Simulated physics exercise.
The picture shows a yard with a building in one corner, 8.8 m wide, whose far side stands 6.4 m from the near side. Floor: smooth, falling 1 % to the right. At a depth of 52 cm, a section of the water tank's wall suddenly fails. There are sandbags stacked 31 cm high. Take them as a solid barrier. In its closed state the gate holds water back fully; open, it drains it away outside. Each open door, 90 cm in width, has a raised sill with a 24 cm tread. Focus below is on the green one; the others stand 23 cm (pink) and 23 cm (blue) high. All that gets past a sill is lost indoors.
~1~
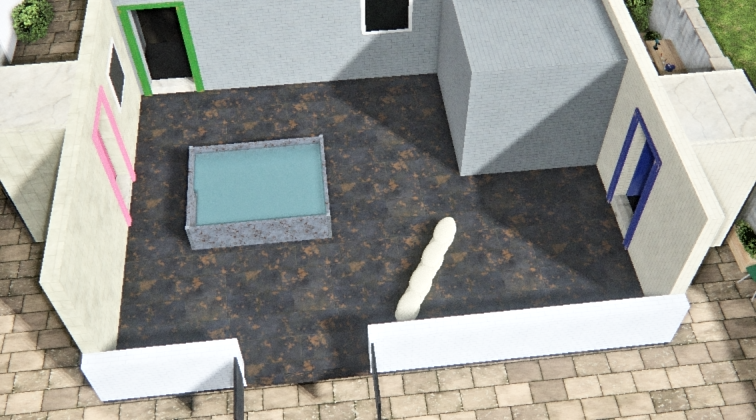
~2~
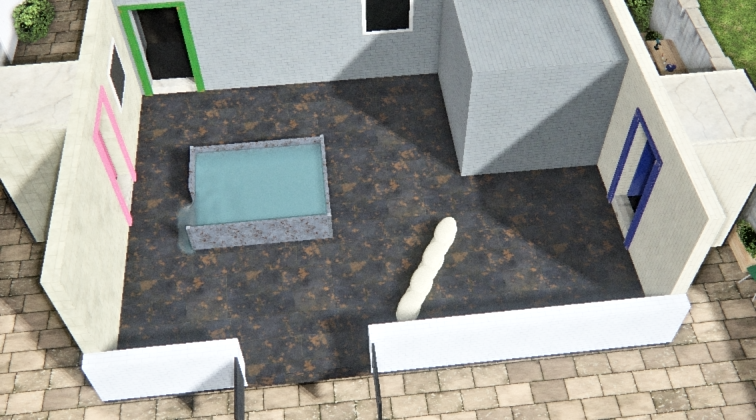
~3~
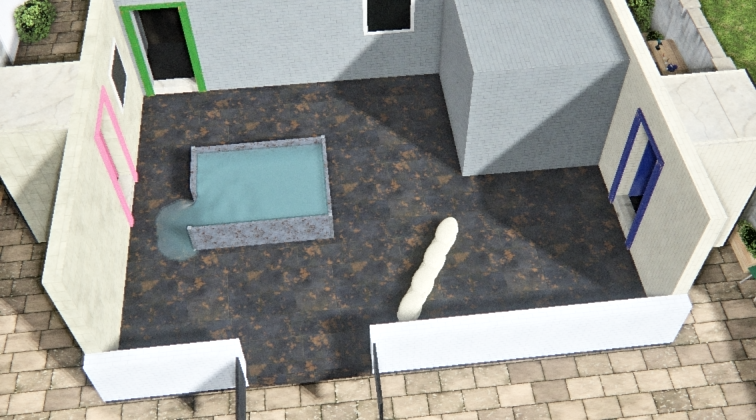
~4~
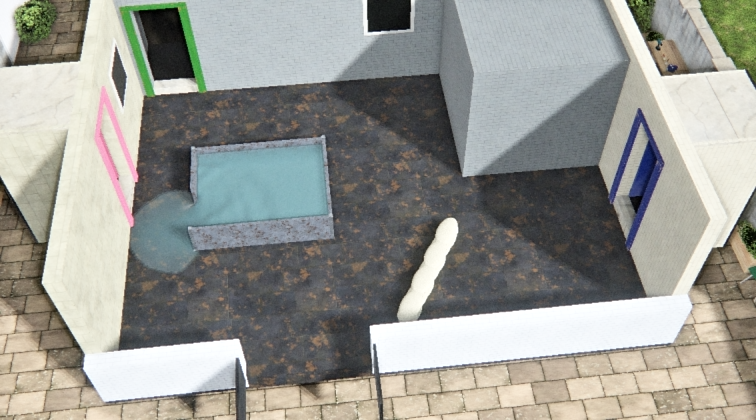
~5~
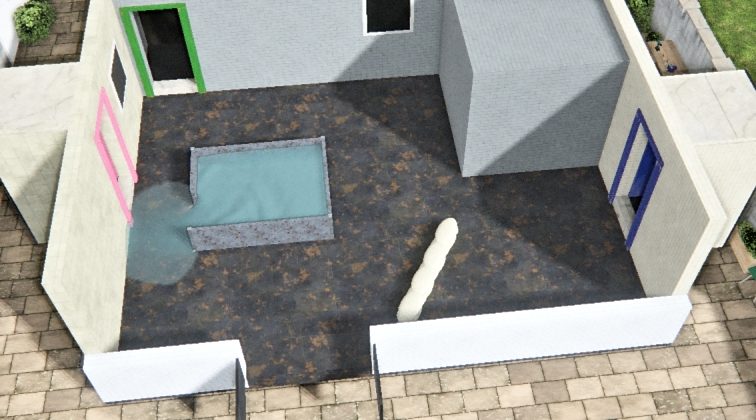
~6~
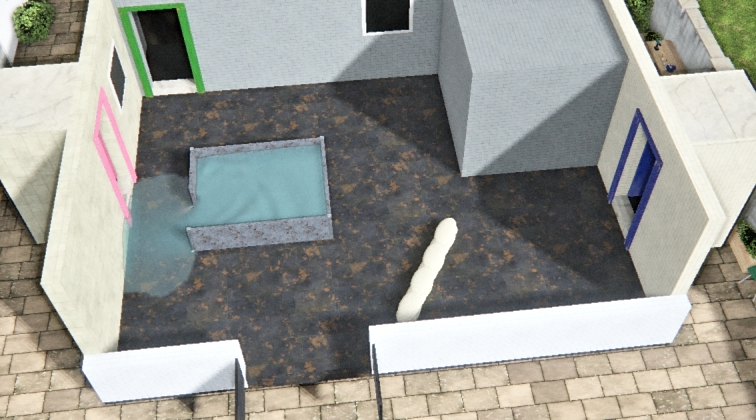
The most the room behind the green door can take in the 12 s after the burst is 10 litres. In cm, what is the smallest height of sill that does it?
Roughly 12.5 cm high.
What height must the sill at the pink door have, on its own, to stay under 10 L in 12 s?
Pink - roughly 22 cm.
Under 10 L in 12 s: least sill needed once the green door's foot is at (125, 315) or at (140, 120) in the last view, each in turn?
Roughly 10.0 cm, then roughly 6.5 cm.
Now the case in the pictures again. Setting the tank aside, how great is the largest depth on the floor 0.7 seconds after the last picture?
34 cm.
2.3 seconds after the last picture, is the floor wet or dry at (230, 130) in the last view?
It is flooded.
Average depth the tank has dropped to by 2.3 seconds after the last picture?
On average, around 30 cm.
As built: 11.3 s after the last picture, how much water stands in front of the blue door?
About 6.0 centimetres.
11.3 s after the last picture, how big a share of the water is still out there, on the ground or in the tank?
I'd put it at about 94 per cent.
Then, 0.7 s after the last picture water covers 10 % of the floor, deepest (34 cm) near (129, 240); it has not reached the green door.
Then, 2.3 s after the last picture water covers 25 % of the floor, deepest (26 cm) near (117, 367); 17 cm at the green door, 0 litres in over its 17 cm sill.
Then, 11.3 s after the last picture water covers 85 % of the floor, deepest (10 cm) near (439, 83); 5 cm at the green door, 0 litres in over its 17 cm sill.
At the green door as built, the water peaked near 18 cm, 2.1 s after the last picture.
With a sill of 10.5 cm, 25 litres would have come in within the 12 s; with 14 cm, 5 litres. So under 10 litres takes about 12.5 cm.
